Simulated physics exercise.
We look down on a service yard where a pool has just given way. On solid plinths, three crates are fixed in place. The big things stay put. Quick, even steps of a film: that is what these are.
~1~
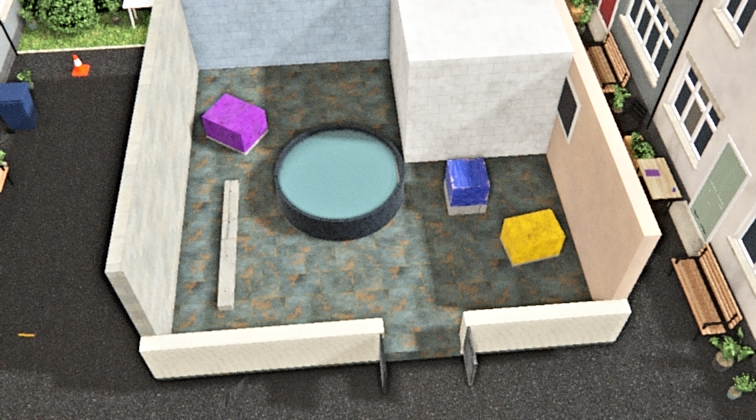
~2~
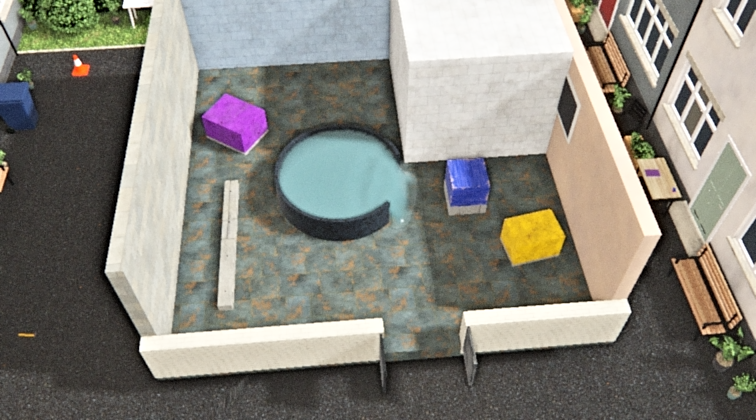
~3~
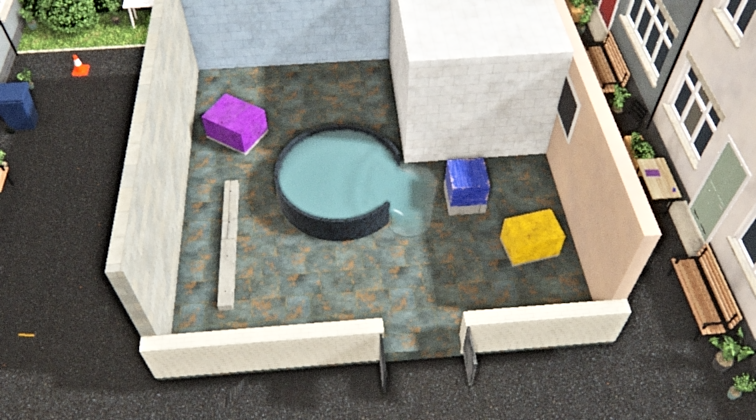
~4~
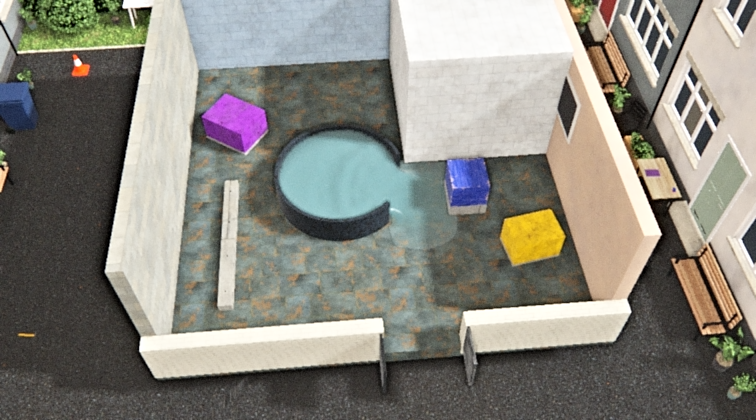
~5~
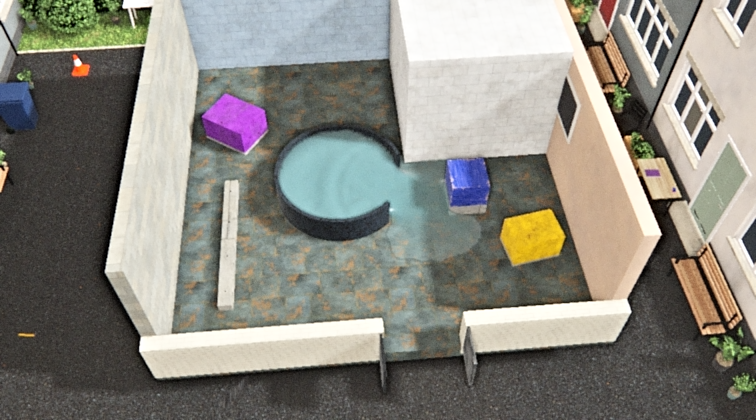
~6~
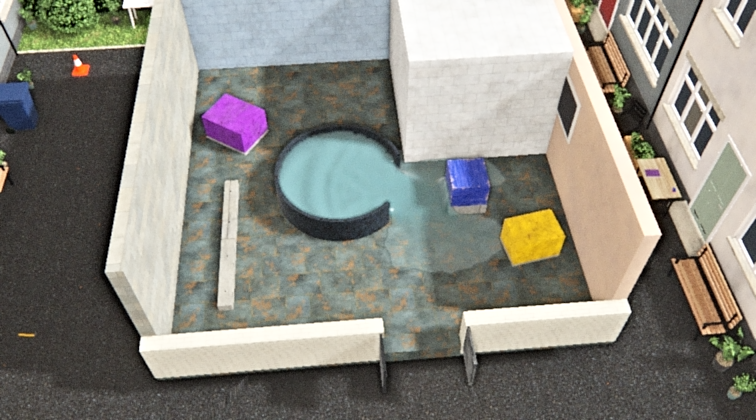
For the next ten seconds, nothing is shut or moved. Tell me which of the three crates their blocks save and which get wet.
Here is how it ends: The purple crate is spared; the blue crate gets wet; the yellow crate gets wet.
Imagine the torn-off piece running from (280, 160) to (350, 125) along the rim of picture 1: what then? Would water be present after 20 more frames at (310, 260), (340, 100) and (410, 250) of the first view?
In order: Spared, swamped, spared.
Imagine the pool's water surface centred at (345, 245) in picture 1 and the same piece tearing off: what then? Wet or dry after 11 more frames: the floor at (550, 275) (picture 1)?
Submerged.
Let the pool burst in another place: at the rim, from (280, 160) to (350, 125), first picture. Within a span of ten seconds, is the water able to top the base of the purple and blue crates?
I expect purple goes wet while blue remains untouched.
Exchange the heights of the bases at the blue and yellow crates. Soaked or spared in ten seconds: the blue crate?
Well, the blue one is inundated then.
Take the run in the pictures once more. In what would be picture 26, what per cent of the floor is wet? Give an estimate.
It should be close to 35 %.
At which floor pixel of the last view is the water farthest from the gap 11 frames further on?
Roughly at (590, 323).
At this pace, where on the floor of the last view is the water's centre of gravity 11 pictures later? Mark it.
Roughly (397, 207) in the last picture.
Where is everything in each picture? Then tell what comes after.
In the first picture, still water in the round pool at (340, 173).
In the second picture, water pours out at (400, 192) and has run to (393, 226).
In the third picture, the front is at (416, 232), out from the gap at (399, 193).
In the fourth picture, water pours out at (399, 194) and has run to (444, 240).
In the fifth picture, water pours out at (399, 194) and has run to (476, 238).
In the sixth picture, the front is at (500, 242), out from the gap at (399, 194).
A moment on, water covers 15 % of the floor; the purple crate not reached, the blue crate water round its plinth, the yellow crate water round its plinth.
Next, water covers 25 % of the floor; the purple crate not reached, the blue crate water round its plinth, the yellow crate water round its plinth.
Then, water covers 35 % of the floor; the purple crate not reached, the blue crate water round its plinth, the yellow crate water round its plinth.
Later, water covers 40 % of the floor; the purple crate not reached, the blue crate water round its plinth, the yellow crate water round its plinth.
In the end, water covers 70 % of the floor; the purple crate stayed above the water, the blue crate was topped, the yellow crate was topped.
